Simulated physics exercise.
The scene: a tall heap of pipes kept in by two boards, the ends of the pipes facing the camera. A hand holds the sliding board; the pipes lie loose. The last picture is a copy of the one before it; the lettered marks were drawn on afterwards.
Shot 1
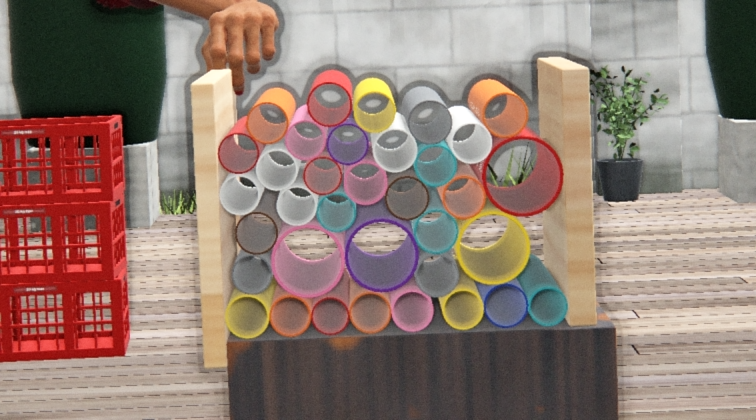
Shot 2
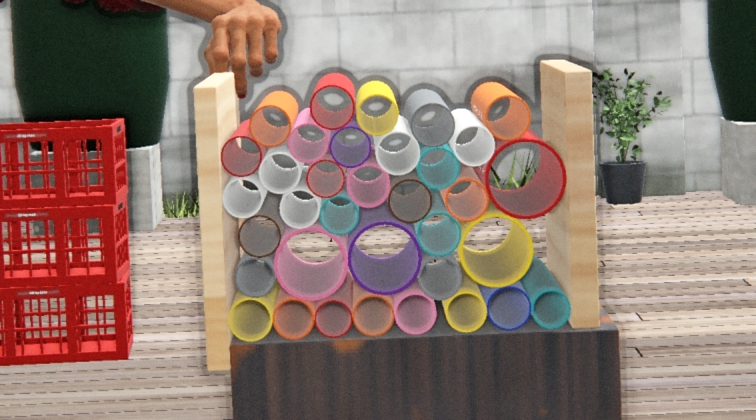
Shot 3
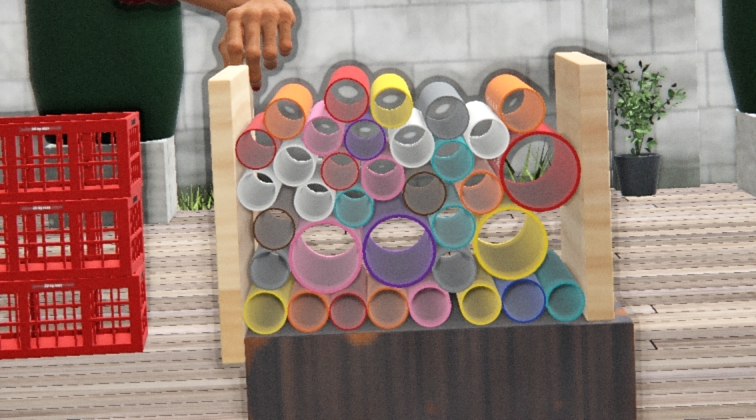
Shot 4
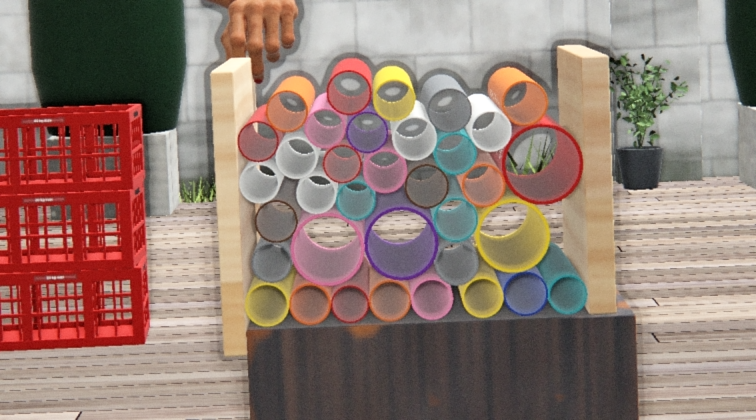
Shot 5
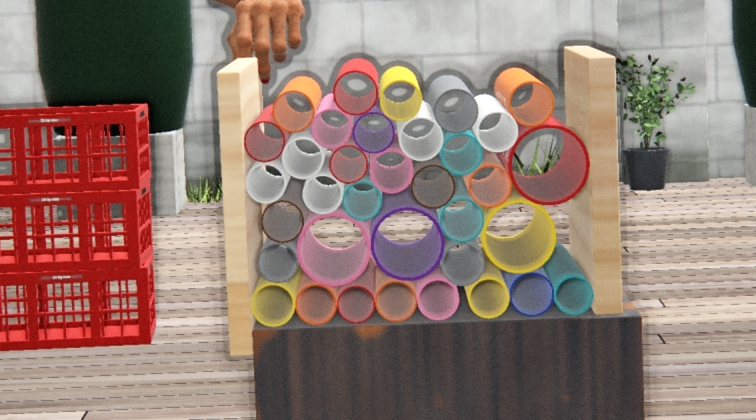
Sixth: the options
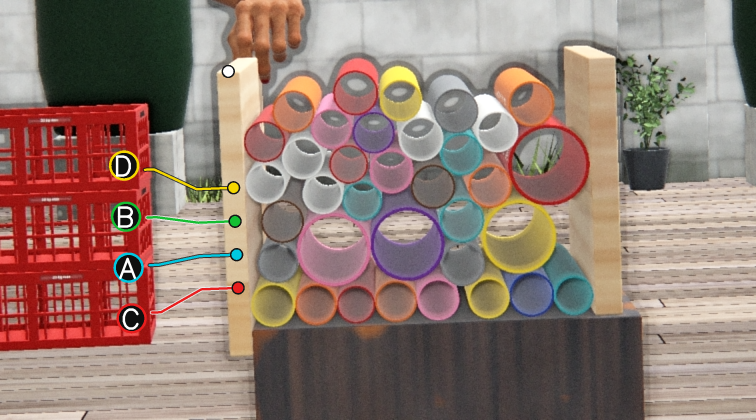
A hand hangs at the top left above a wooden board on a patio, seen from the front, with a pale block wall behind. Between two upright boards, colourful pipes lie heaped on a dark base, open ends facing us, with red crates left and a potted plant right. The pipes, boards and hand keep their arrangement while the view drifts and shakes slightly, shifting everything mostly rightward.
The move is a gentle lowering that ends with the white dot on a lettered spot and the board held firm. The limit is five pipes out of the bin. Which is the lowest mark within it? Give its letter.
Stop at D.
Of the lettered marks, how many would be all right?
The number is one.
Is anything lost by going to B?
Yes, at B.
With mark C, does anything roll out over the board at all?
Yes, at C.
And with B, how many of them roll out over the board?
The count is six.
On the marked copy, A at (236, 255); B at (235, 221); C at (238, 288); D at (233, 188); the white dot at (228, 71).
With D. Early on, top of the board (243, 129).
Further on, top of the board (246, 187).
At the end, top of the board (246, 187), two out over the board.
As for the rest, A more than five out over the board; B six out over the board; C more than five out over the board.
